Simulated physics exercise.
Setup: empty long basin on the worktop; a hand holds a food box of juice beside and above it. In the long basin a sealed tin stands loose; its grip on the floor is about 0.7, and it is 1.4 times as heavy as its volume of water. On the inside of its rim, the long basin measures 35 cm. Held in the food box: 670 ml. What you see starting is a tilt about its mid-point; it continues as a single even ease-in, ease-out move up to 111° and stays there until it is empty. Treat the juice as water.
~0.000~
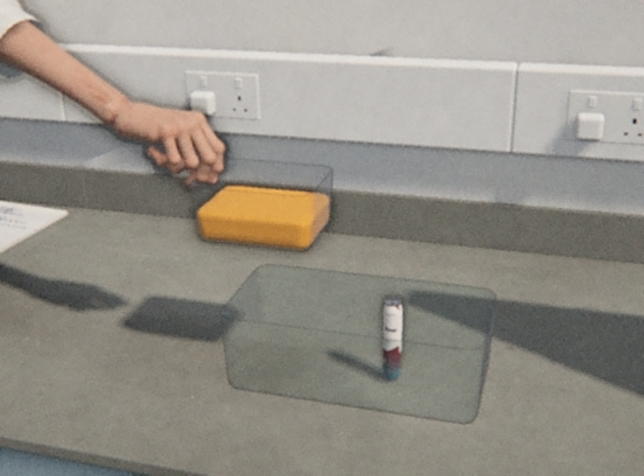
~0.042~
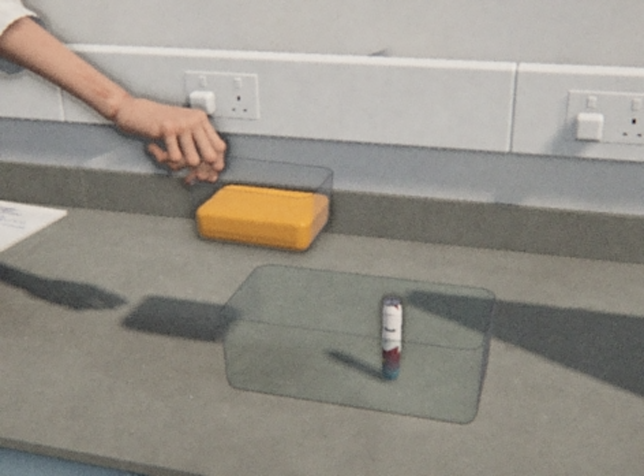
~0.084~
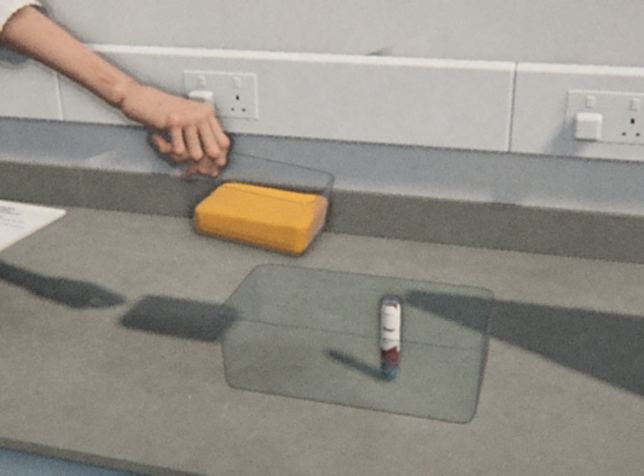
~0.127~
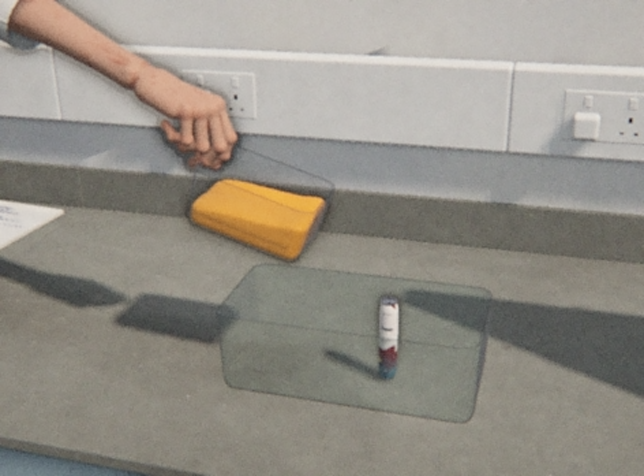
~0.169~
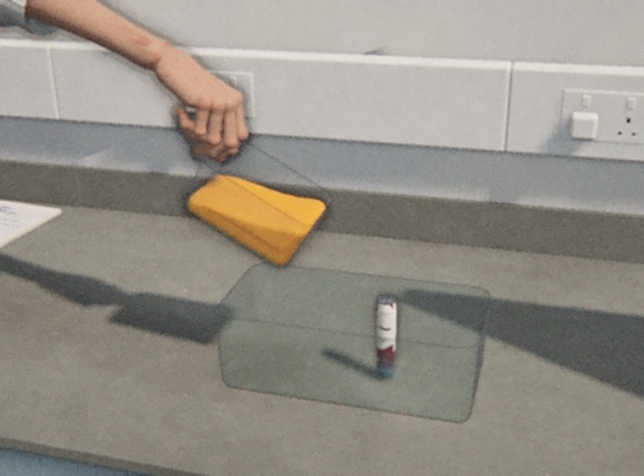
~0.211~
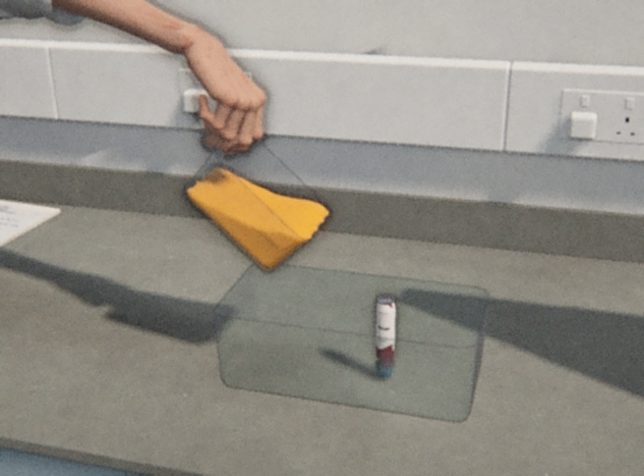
A clear box of orange juice, held by a hand above a grey worktop, starts level and tilts clockwise, its right side dipping behind a clear basin with a small red-and-white tube standing at it.
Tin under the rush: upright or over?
Upright.
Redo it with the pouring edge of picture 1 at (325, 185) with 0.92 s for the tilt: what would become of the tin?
After that, the tin stays vertical.
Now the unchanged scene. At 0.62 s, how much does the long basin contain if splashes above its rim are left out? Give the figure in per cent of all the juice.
I'd put it at roughly 92 per cent.
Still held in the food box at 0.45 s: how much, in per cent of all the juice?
12 %.
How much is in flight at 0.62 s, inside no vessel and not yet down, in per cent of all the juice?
Some 6 % is up in the air.
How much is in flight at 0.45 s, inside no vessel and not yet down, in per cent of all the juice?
Close to 32 per cent, I'd say.
After 0.45 s the tilt is 108° and 11 per cent is still to pour; the tin stands where it began.
After 0.62 s the tilt is 111° and 2 per cent is still to pour; the tin stands where it began.
After 0.80 s the tilt is 111° and 0 per cent is still to pour; the tin stands where it began.
After 1.00 s the tilt is 111° and 0 per cent is still to pour; the tin stands where it began.
In the end the tin stands where it began.
